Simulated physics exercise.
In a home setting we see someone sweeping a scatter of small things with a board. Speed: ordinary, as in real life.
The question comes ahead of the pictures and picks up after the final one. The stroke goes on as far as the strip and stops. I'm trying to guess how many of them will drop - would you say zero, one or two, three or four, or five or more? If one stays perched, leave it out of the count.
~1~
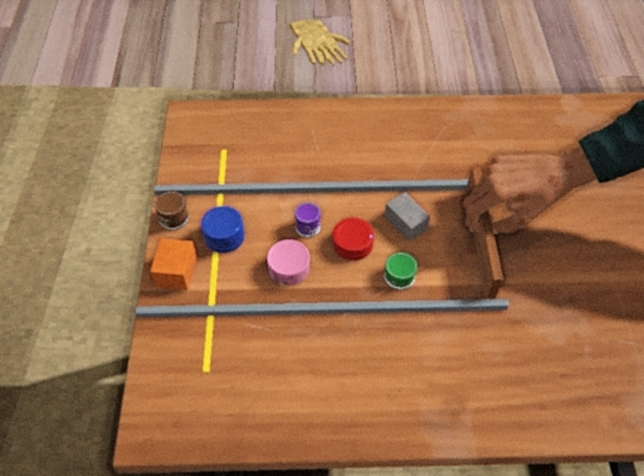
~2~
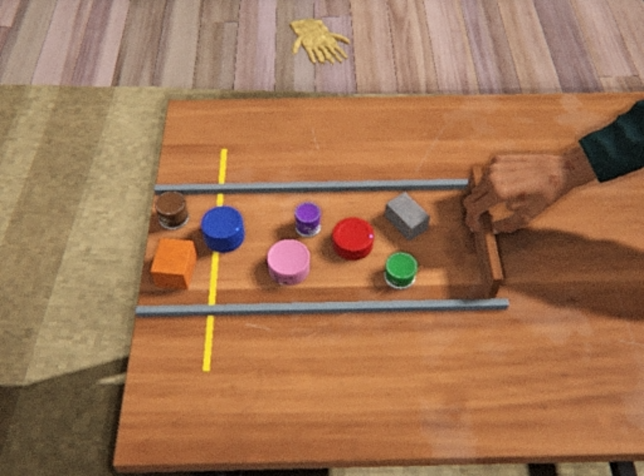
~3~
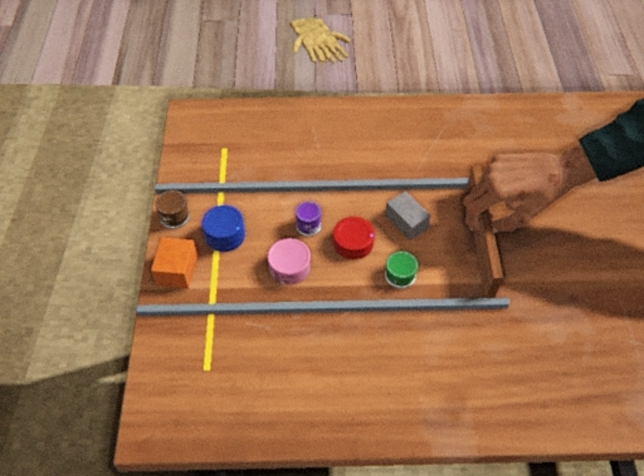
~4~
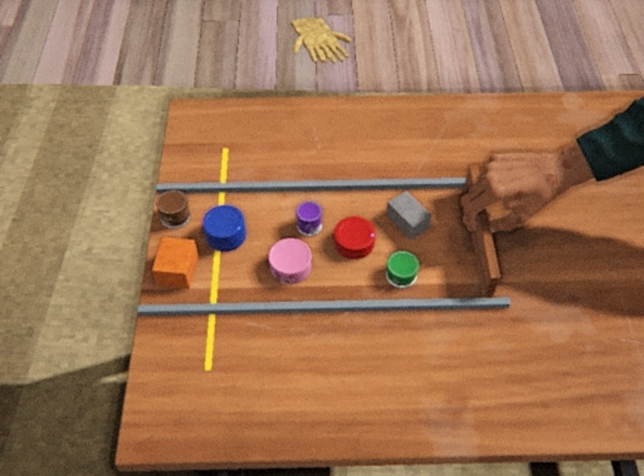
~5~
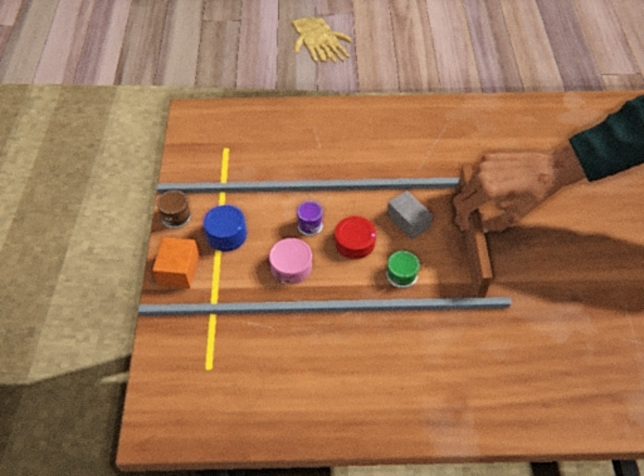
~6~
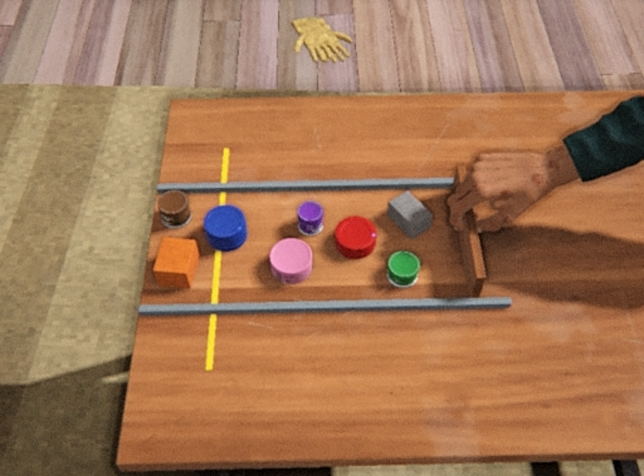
I'd say one or two.
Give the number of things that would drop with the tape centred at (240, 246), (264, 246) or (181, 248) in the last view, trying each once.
Try 1: 0; try 2: 0; try 3: 5.
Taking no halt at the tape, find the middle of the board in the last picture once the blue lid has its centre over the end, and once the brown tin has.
(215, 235) and then (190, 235), give or take.
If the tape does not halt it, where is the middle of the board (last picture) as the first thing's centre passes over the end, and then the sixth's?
At (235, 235) for the first, at (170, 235) for the sixth.
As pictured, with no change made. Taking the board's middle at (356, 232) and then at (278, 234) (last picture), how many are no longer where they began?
I count 3 first and 6 after.
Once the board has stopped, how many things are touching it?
That makes 3.
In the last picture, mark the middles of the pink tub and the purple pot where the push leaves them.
The pink tub ends up near (162, 285), and the purple pot near (181, 222).
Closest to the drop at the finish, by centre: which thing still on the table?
That's the blue lid.
Early on, none off yet; brown tin at rest near (175, 209); orange block at rest near (177, 263); blue lid at rest near (226, 228).
Finally, the number that fall off is one or two; lost, orange block.
